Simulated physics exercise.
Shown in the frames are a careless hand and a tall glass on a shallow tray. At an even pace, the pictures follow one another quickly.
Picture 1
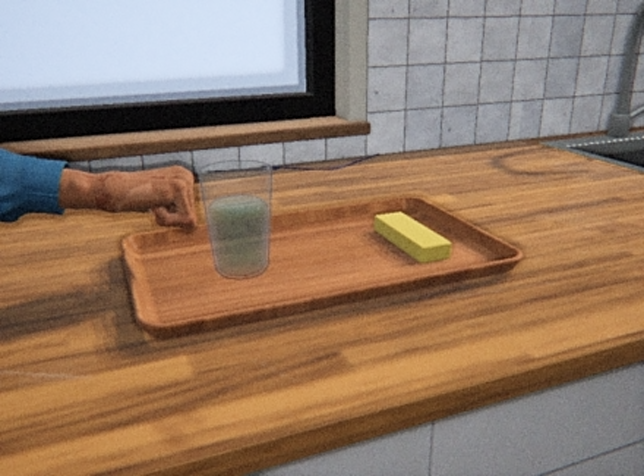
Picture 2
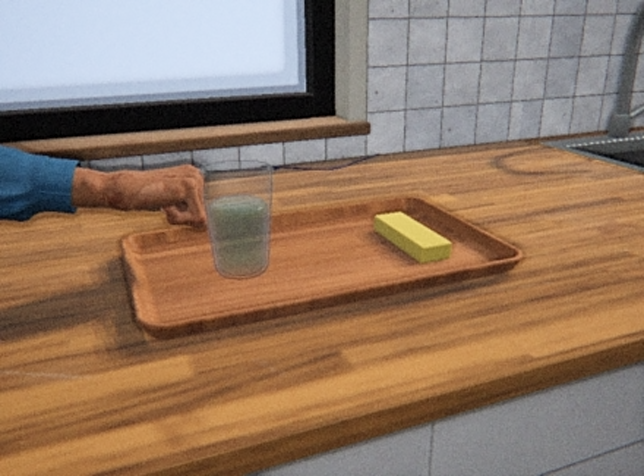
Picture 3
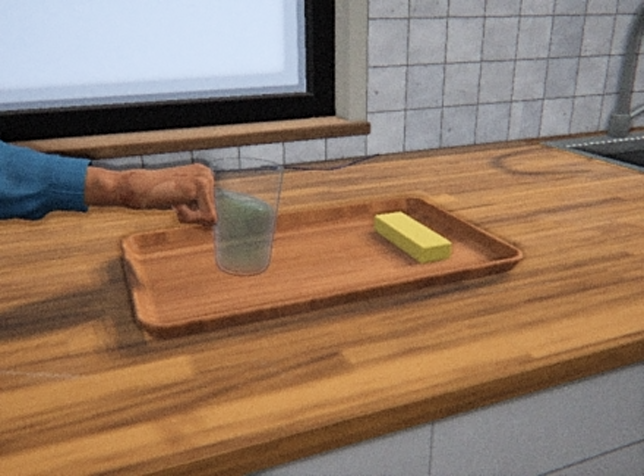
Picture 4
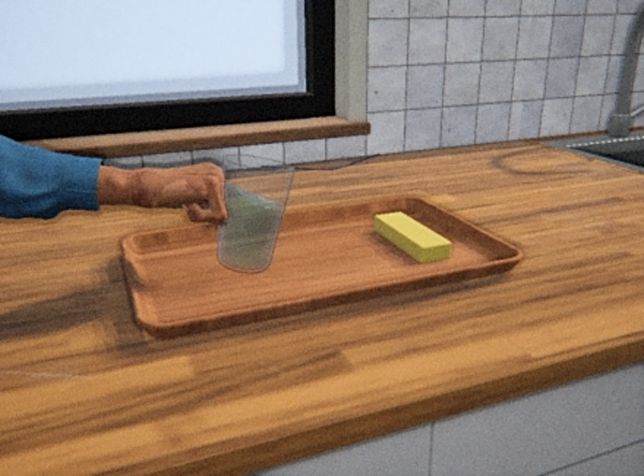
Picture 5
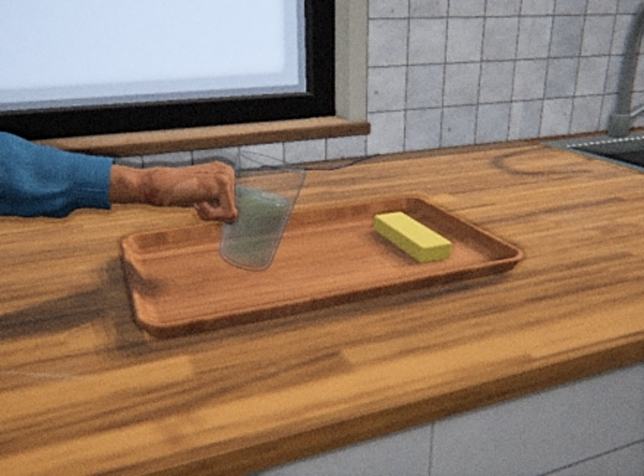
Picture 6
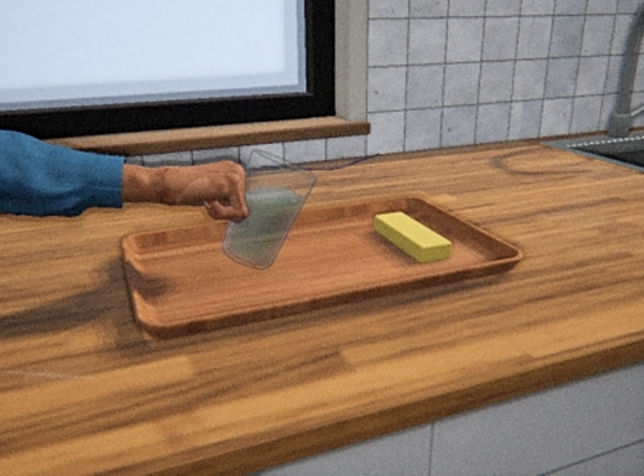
We see a hand in a blue sleeve move rightward against a glass of greenish liquid on a wooden tray, and the glass leans steadily further right as the liquid shifts inside, while a yellow block stays still.
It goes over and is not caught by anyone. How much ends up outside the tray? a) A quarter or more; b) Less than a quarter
(b) Less than a quarter.
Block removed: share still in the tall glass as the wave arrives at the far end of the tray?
Around 60 percent.
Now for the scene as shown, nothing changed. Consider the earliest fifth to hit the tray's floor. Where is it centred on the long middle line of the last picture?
Touchdown, mid-line: Approx. (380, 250).
A moment on, the tall glass is falling and 100 per cent is in the glass, 0 on the tray and 0 above or beyond its rim.
Next, the tall glass lies on its side and 77 per cent is in the glass, 10 on the tray and 13 above or beyond its rim.
Then the tall glass lies on its side and 40 per cent is in the glass, 41 on the tray and 19 above or beyond its rim.
Later the tall glass lies on its side and 20 per cent is in the glass, 65 on the tray and 15 above or beyond its rim.
In the end 86 per cent is held by tray and glass, 14 is off the tray.
